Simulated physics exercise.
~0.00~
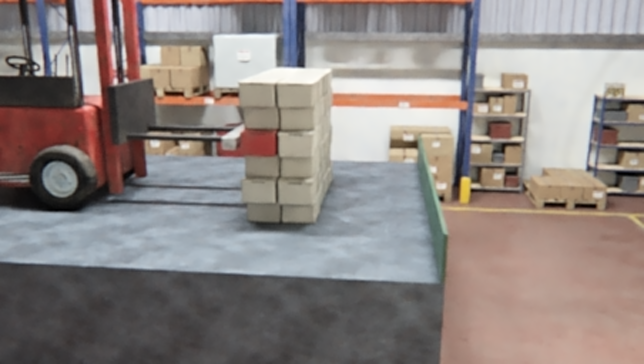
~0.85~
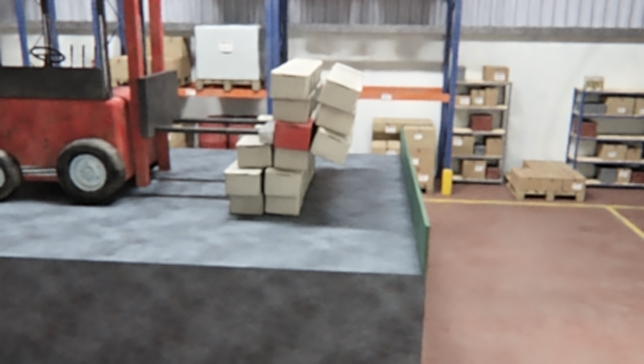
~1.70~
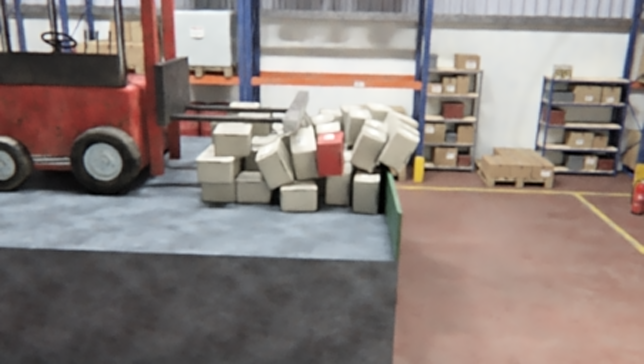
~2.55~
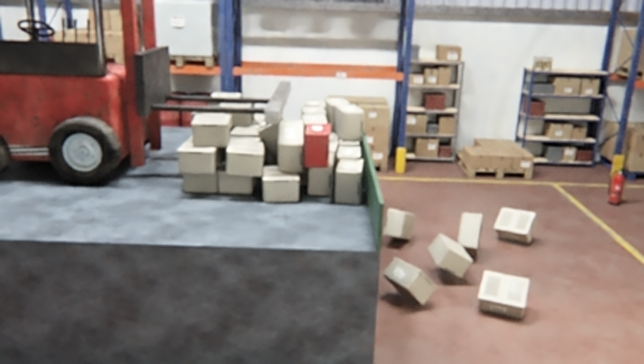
In this clip, a red forklift pushes a beam into a stack of pale boxes with one red box on a raised platform, toppling it rightward into a heap against the low edge board, while several boxes tumble over onto the floor below and the red one stays on top.
